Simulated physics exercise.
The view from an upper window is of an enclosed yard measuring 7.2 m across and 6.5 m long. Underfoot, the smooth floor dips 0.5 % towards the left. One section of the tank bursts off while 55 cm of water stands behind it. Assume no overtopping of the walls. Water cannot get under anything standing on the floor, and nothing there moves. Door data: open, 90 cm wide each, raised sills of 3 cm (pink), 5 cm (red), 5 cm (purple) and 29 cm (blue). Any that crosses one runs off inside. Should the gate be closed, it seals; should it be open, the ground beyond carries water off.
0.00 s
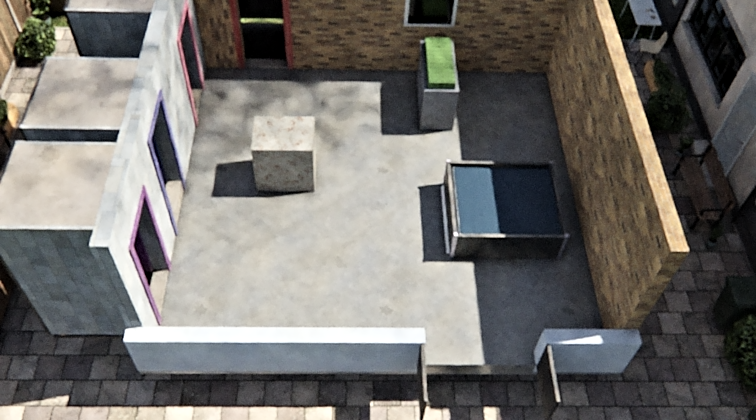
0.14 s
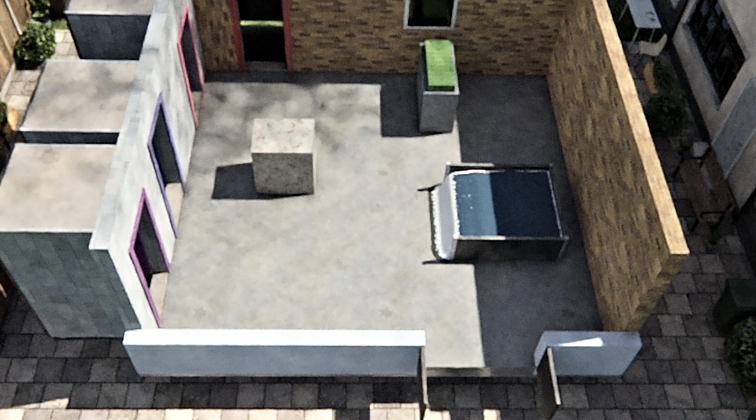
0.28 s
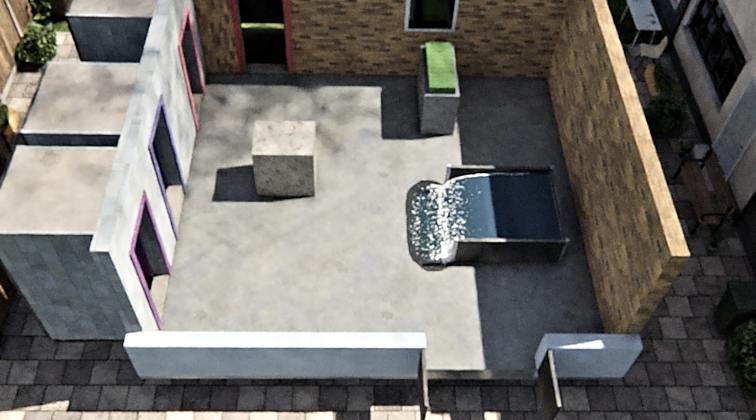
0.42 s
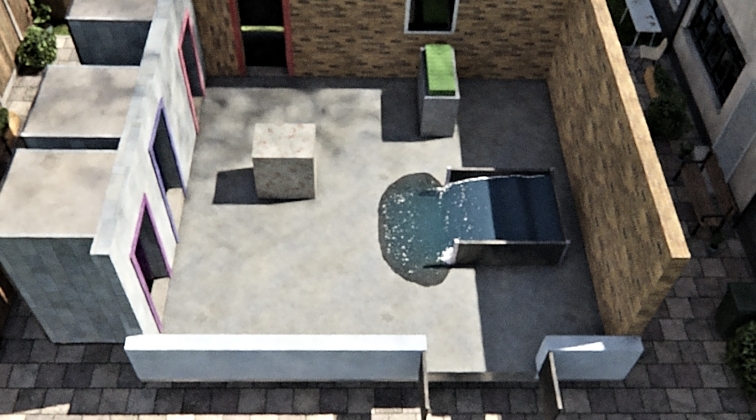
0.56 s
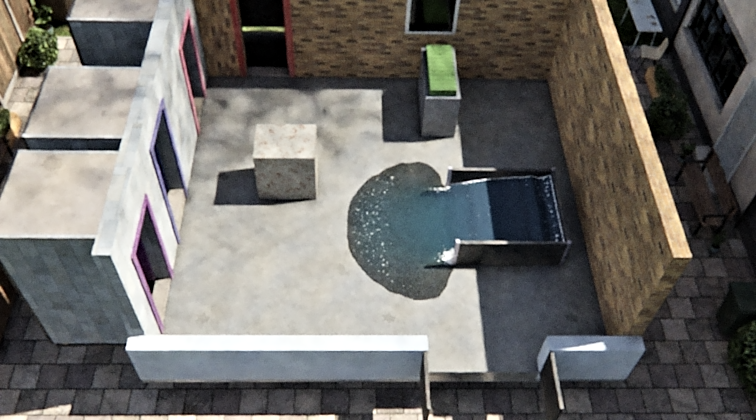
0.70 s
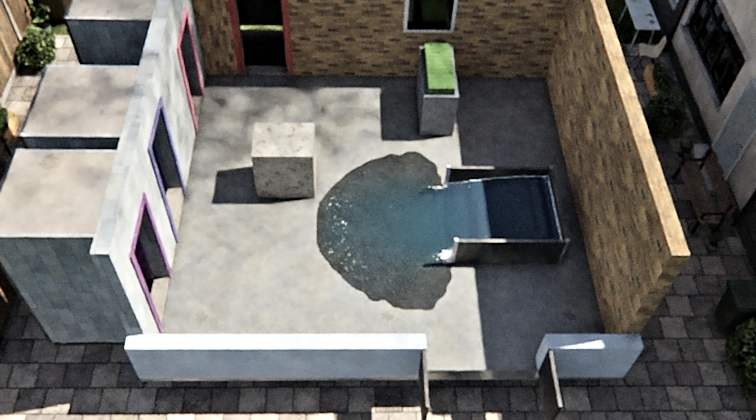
In a walled yard, the left side of a dark tank gave way and water poured out, foaming at first, then spread left across the grey floor in a widening pool towards a pale block.
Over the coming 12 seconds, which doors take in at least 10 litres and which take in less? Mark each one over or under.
Pink door - over; red door - over; purple door - over; blue door - under.
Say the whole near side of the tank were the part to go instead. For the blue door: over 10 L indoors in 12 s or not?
Then the blue door ends up within bounds.
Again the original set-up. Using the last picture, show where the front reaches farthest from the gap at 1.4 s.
Point: Roughly (203, 211).
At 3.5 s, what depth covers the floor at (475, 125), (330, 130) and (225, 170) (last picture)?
Roughly 0, 5 and 3 cm, in turn.
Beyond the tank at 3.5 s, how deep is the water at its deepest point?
About 24 cm.
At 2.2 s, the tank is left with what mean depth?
I'd put the average depth near 16 cm.
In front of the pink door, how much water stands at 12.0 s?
It comes to near 5.0 cm.
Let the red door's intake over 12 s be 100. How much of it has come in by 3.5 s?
15 percent or so by then.
After 1.4 s water covers 30 % of the floor and is deepest (22 cm) near (446, 244); pink door not reached, red door not reached, purple door not reached, blue door not reached.
After 2.2 s water covers 45 % of the floor and is deepest (23 cm) near (181, 219); pink door not reached, red door not reached, purple door 8 cm at the sill, 0 L in, blue door 22 cm at the sill, 0 L in.
After 3.5 s water covers 55 % of the floor and is deepest (24 cm) near (156, 357); pink door 3 cm at the sill, 0 L in, red door 8 cm at the sill, 5 L in, purple door 15 cm at the sill, 45 L in, blue door 16 cm at the sill, 0 L in.
After 7.0 s water covers 65 % of the floor and is deepest (8 cm) near (264, 203); pink door 7 cm at the sill, 20 L in, red door 6 cm at the sill, 27 L in, purple door 7 cm at the sill, 123 L in, blue door 7 cm at the sill, 0 L in.
After 12.0 s water covers 85 % of the floor and is deepest (7 cm) near (388, 88); pink door 5 cm at the sill, 56 L in, red door 5 cm at the sill, 31 L in, purple door 4 cm at the sill, 125 L in, blue door 4 cm at the sill, 0 L in.
